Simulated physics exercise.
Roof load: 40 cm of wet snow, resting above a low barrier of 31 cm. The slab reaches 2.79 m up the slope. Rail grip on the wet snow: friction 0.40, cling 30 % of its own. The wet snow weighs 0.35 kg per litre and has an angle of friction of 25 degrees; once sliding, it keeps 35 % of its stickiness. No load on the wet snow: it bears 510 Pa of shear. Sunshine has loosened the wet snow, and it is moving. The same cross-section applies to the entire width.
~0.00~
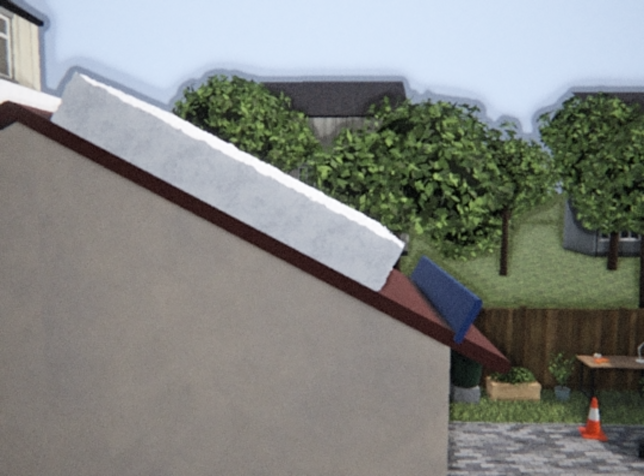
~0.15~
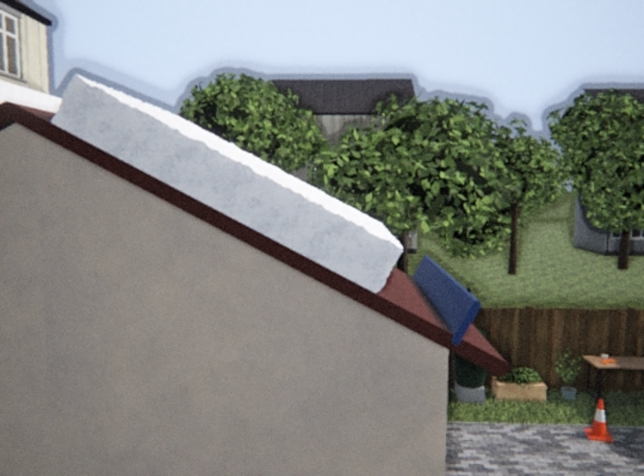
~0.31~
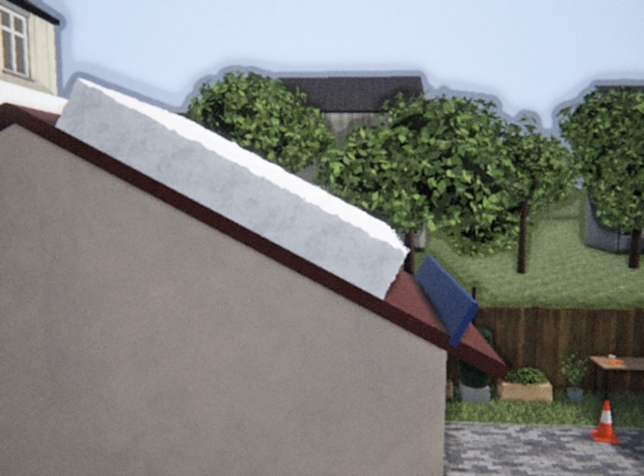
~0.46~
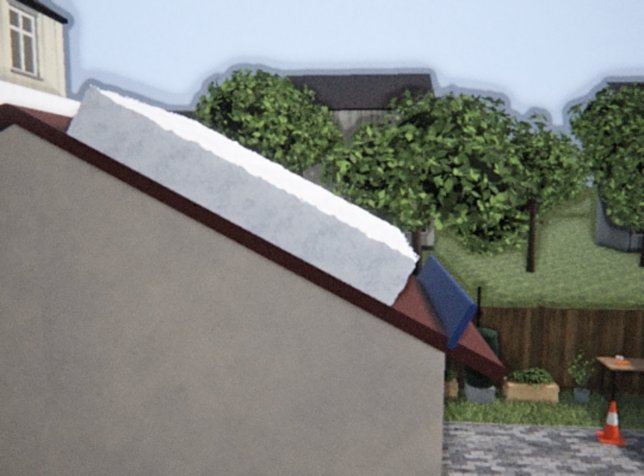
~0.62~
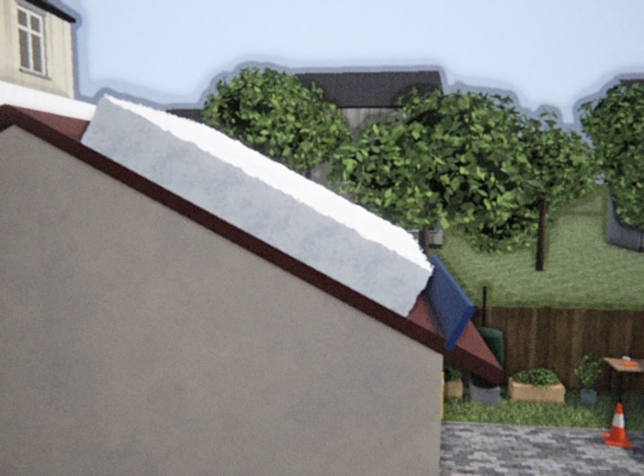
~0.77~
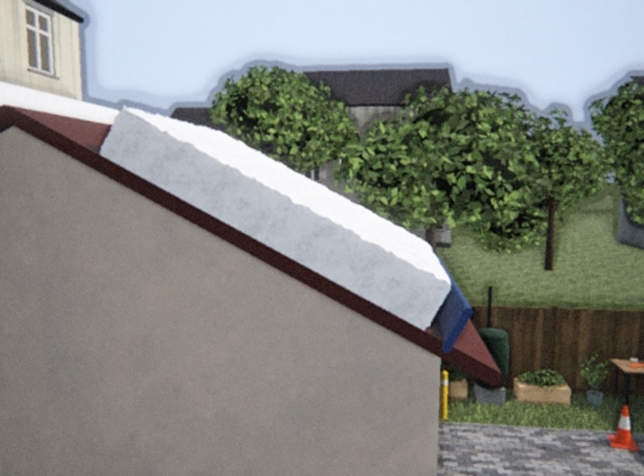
At first, a thick white slab of snow lies on a sloping dark red roof, a little above a blue barrier near the eave. It slides down the slope to the right, slowly and then faster, baring red roof behind it, until its front edge overlaps the barrier, while the view shifts slightly.
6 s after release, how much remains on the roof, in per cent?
Roughly 86 per cent is still up there.
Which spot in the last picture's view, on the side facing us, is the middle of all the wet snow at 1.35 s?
Centre noted at roughly (346, 251).
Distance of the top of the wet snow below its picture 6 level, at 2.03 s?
Around 0.4 metres, give or take.
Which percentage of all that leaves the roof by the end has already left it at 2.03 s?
Reading: Approx. 50 per cent.
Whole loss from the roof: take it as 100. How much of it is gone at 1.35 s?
The value is close to 0 %.
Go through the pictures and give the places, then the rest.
In the first frame, leading edge of the wet snow at (401, 251).
In the second frame, leading edge of the wet snow at (401, 254), its middle shifted 1.9 cm.
In the third frame, leading edge of the wet snow at (405, 258), its middle shifted 7.6 cm.
In the fourth frame, leading edge of the wet snow at (415, 266), its middle shifted 17 cm.
In the fifth frame, leading edge of the wet snow at (429, 276), its middle shifted 31 cm.
In the sixth frame, leading edge of the wet snow at (449, 290), its middle shifted 50 cm.
After 1.35 s, 99 % of the snow is on the roof.
After 2.03 s, 94 % of the snow is on the roof.
After 2.72 s, 86 % of the snow is on the roof.
After 3.40 s, 86 % of the snow is on the roof.
After 6.00 s, at the end, 86 % of the snow is on the roof.
